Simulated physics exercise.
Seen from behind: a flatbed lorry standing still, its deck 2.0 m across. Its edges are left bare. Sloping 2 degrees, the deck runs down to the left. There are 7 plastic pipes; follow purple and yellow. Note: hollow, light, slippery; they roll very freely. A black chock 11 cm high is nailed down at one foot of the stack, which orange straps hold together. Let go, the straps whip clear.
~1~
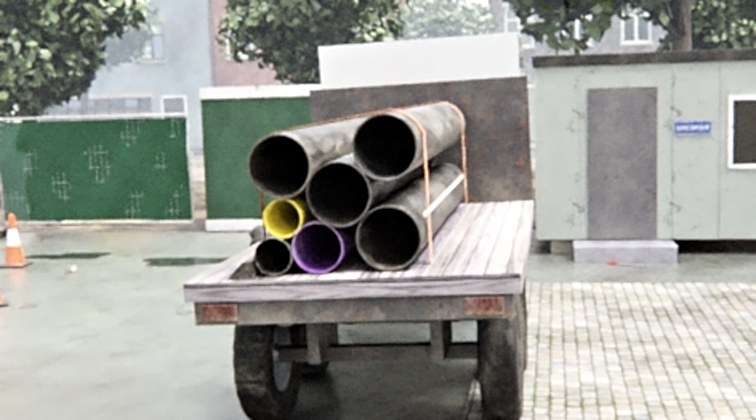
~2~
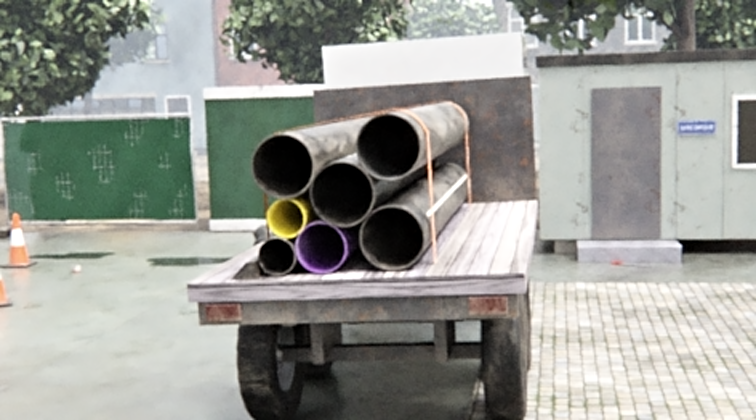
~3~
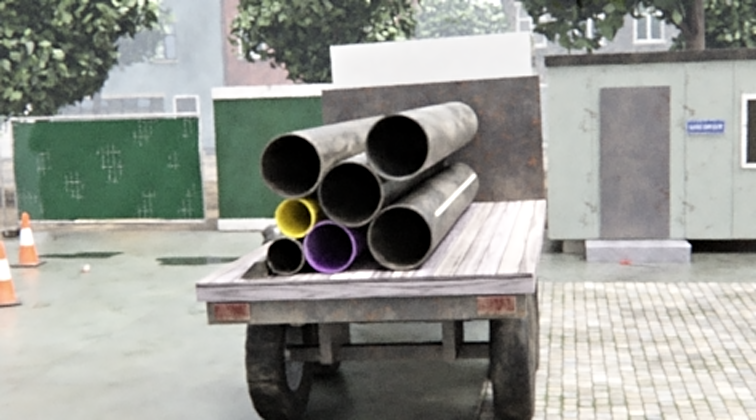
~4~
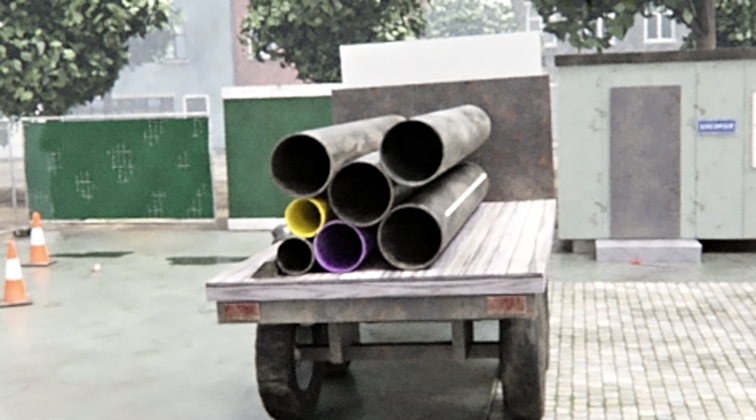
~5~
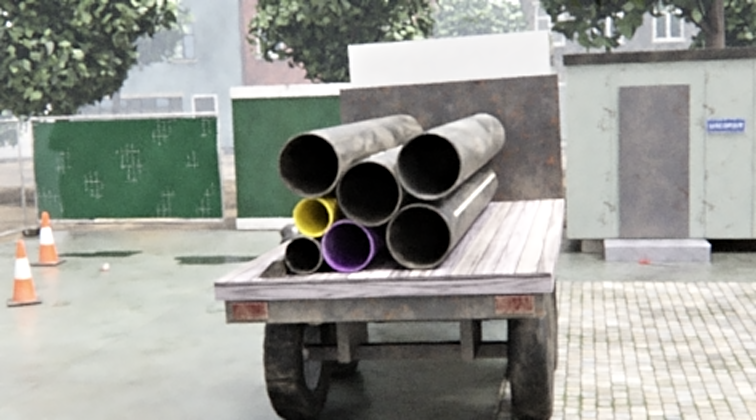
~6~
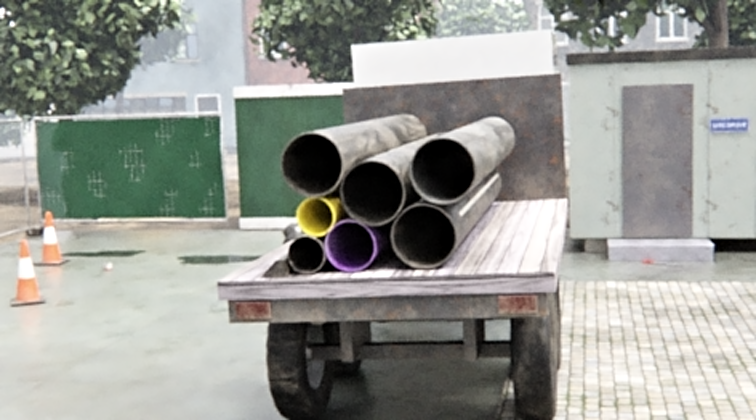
In a paved yard with green fence panels and a grey cabin behind, a flatbed lorry stands still, seen from behind. Seven pipes are stacked on its plank deck, mostly dark, with a yellow one above a purple one at lower left, under orange straps. The camera pans slightly left, the straps disappear, and the upper right pipe shifts right and slightly down while the others stay put.
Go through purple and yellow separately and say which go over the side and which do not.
Purple - does not. Yellow - does not.
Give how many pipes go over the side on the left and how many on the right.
Tally: Left 1 / right 2.
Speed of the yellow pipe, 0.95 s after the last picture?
It's going at around 0.0 m/s.
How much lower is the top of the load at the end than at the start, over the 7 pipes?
Comparing start and end, it's lower by about 55 cm.
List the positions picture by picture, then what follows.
In the first picture, purple (317, 248), yellow (281, 219); straps tight; chock at (248, 270); the deck slopes 2° down to the left; 3 of the 7 lie on the deck itself.
In the second picture, purple (320, 248), yellow (285, 219); straps on.
In the third picture, purple (328, 248), yellow (293, 219); straps gone.
In the fourth picture, purple (338, 248), yellow (303, 218); straps gone.
In the fifth picture, purple (346, 247), yellow (311, 218); no straps.
In the sixth picture, purple (350, 247), yellow (315, 217); straps gone; chock at (281, 268).
Another 0.9 s on from the last picture, purple is on the deck, 80 cm from the left edge; yellow is up on others, 60 cm from the left edge; 1 off so far.
Another 2.3 s on from the last picture, purple is on the deck, 90 cm from the left edge, rolling right; yellow is up on others, 70 cm from the left edge; 2 off so far.
Another 3.6 s on from the last picture, purple is on the deck, 90 cm from the right edge; yellow is on the deck, 85 cm from the left edge; 3 off so far.
In the end (5.2 s after the last picture), purple is on the deck, 100 cm from the right edge; yellow is on the deck, 80 cm from the left edge; 3 off so far.
